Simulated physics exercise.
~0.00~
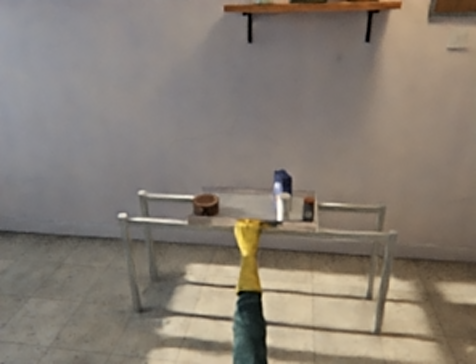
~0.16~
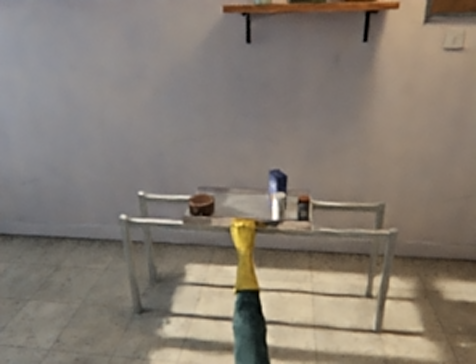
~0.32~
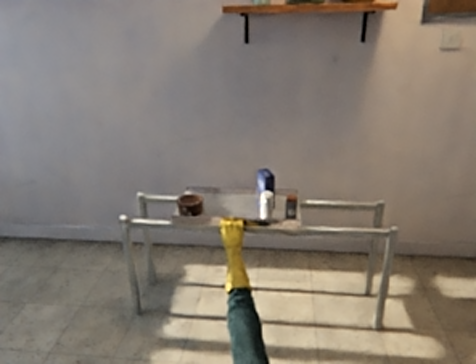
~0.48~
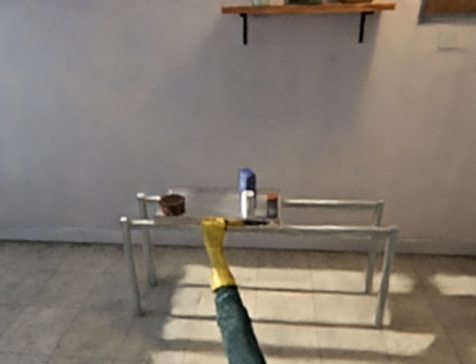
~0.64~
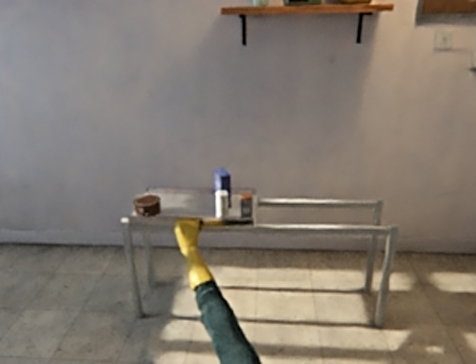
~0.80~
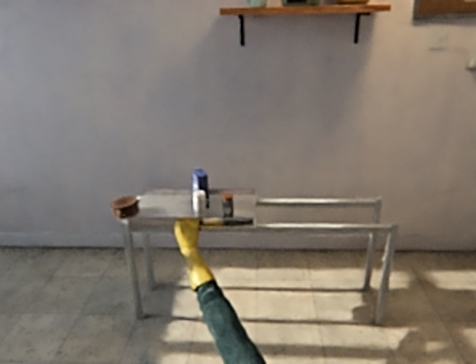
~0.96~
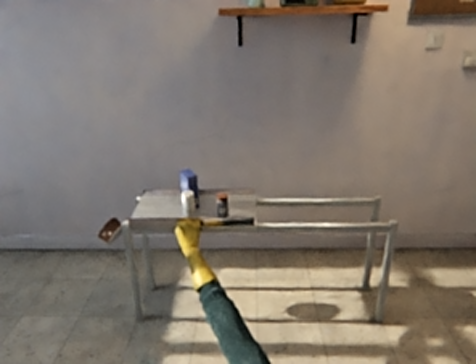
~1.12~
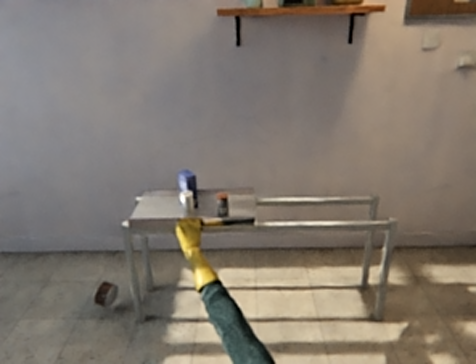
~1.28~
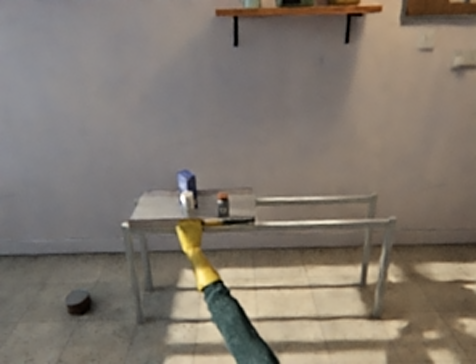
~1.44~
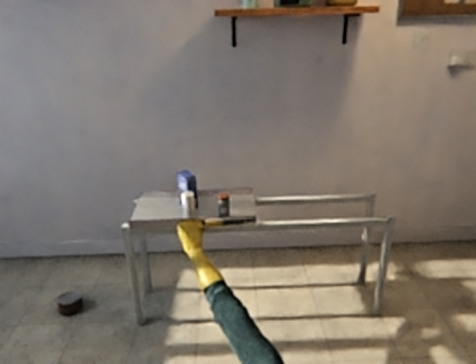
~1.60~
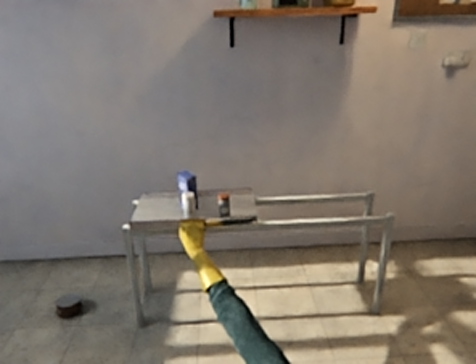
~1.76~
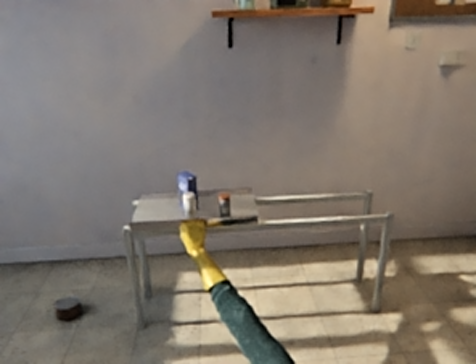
Yellow-gloved hand sliding a tray left along a metal frame until it stops, the brown tub falling to the floor, other items staying upright.
